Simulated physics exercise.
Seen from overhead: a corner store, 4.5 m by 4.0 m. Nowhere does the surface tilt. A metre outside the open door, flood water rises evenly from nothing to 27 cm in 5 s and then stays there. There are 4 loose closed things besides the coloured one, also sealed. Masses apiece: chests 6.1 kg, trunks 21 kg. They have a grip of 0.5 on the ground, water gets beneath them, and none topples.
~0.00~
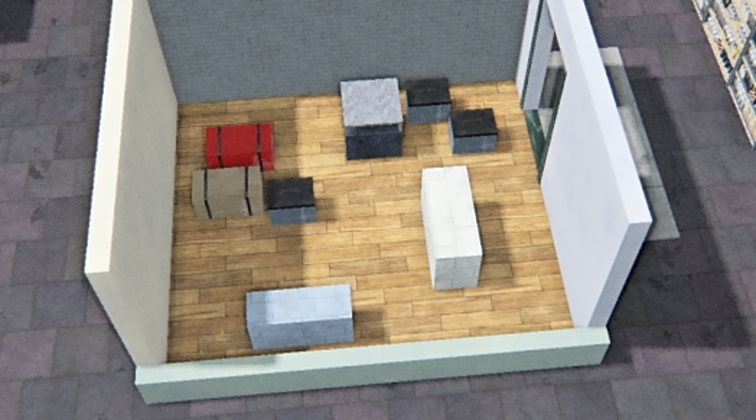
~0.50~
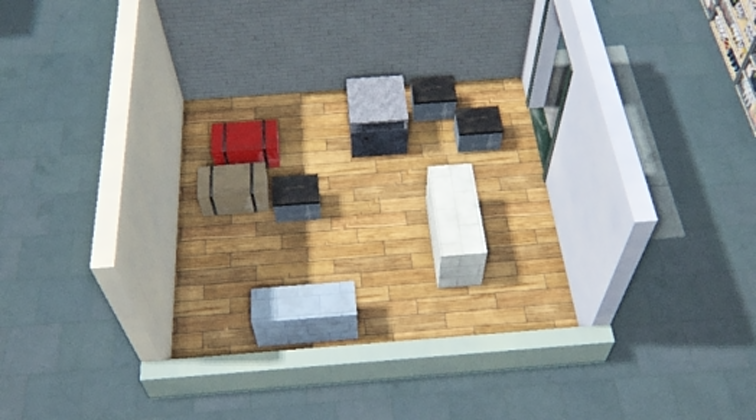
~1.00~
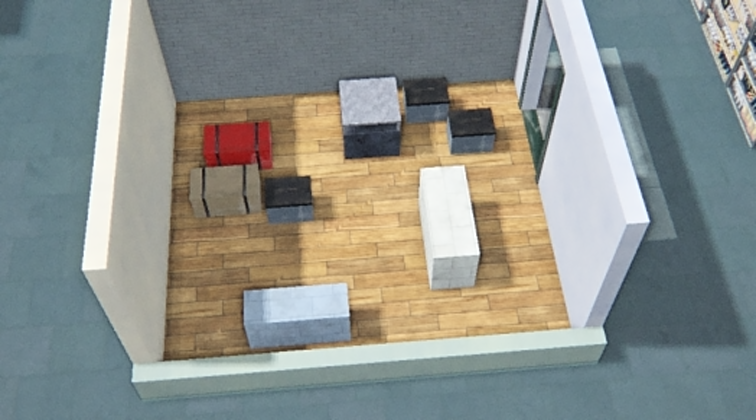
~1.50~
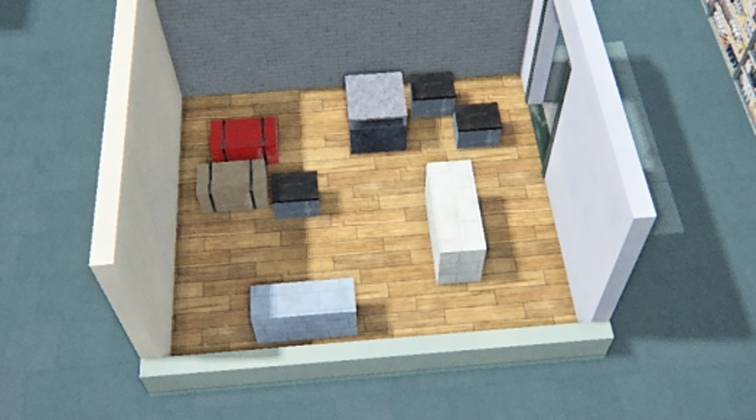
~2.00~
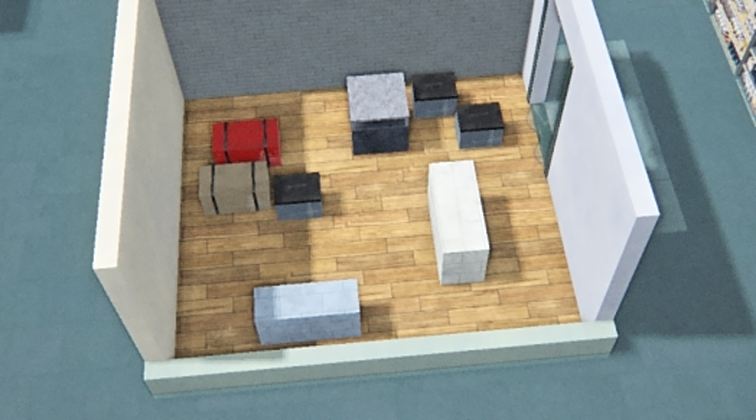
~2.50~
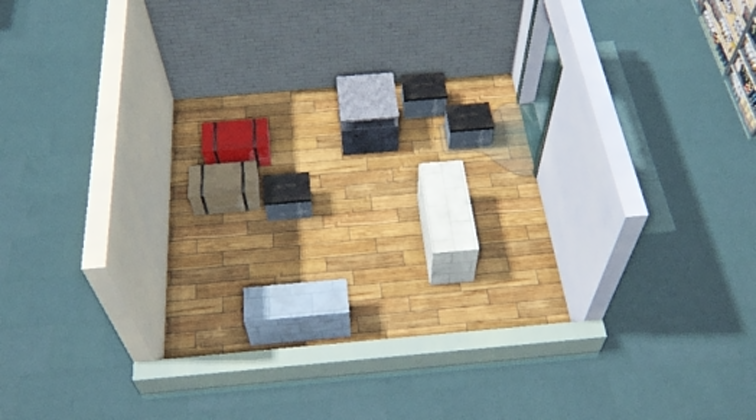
Water crept as a faint, clear sheet just inside the open doorway on the right of the small shop, while the red trunk, the tan one and the other blocks stayed put on the wooden floor.
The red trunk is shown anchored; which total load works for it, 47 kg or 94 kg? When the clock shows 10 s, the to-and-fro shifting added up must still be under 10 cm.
47 kg already.
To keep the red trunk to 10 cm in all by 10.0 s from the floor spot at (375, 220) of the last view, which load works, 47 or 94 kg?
Looking at the loads, both keep it.
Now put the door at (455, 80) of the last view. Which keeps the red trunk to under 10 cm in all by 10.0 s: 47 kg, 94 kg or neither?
Result: The lesser mass is plenty.
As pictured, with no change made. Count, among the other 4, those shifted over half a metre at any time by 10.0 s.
Tally: 3.
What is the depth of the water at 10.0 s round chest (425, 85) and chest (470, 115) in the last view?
Roughly 14 and 13 cm.
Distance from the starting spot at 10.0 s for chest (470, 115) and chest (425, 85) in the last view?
The first is 400 cm from its start, the second 20 cm.
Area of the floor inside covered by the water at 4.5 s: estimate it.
About 5.5 m2.
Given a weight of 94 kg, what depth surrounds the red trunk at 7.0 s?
5 cm, roughly.
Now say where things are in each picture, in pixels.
The first frame shows the red trunk at (239, 139), on the bottom; 0.0 m2 under water; 0 of 5 have shifted.
The second frame shows the red trunk at (244, 136) rests on the ground; 0.0 m2 under water; 0 of 5 have shifted.
The third frame shows the red trunk at (237, 138) rests on the ground; 0.0 m2 under water; 0 of 5 have shifted.
The fourth frame shows the red trunk at (243, 133) rests on the ground; water covers 0.0 m2; 0 of 5 have shifted.
The fifth frame shows the red trunk at (245, 135), on the bottom; 0.0 m2 under water; 0 of 5 have shifted.
The sixth frame shows the red trunk at (235, 135), on the bottom; 0.5 m2 under water; 0 of 5 have shifted.
After 3.5 s the red trunk would be 0 cm from its start with 47 kg and 0 cm from its start with 94 kg; 0 cm of water round it then.
After 4.5 s the red trunk would be 0 cm from its start with 47 kg and 0 cm from its start with 94 kg; 0 cm of water round it then.
After 7.0 s the red trunk would be 0 cm from its start with 47 kg and 0 cm from its start with 94 kg; 5 cm of water round it then.
After 10.0 s the red trunk would be 0 cm from its start with 47 kg and 0 cm from its start with 94 kg; 11 cm of water round it then.
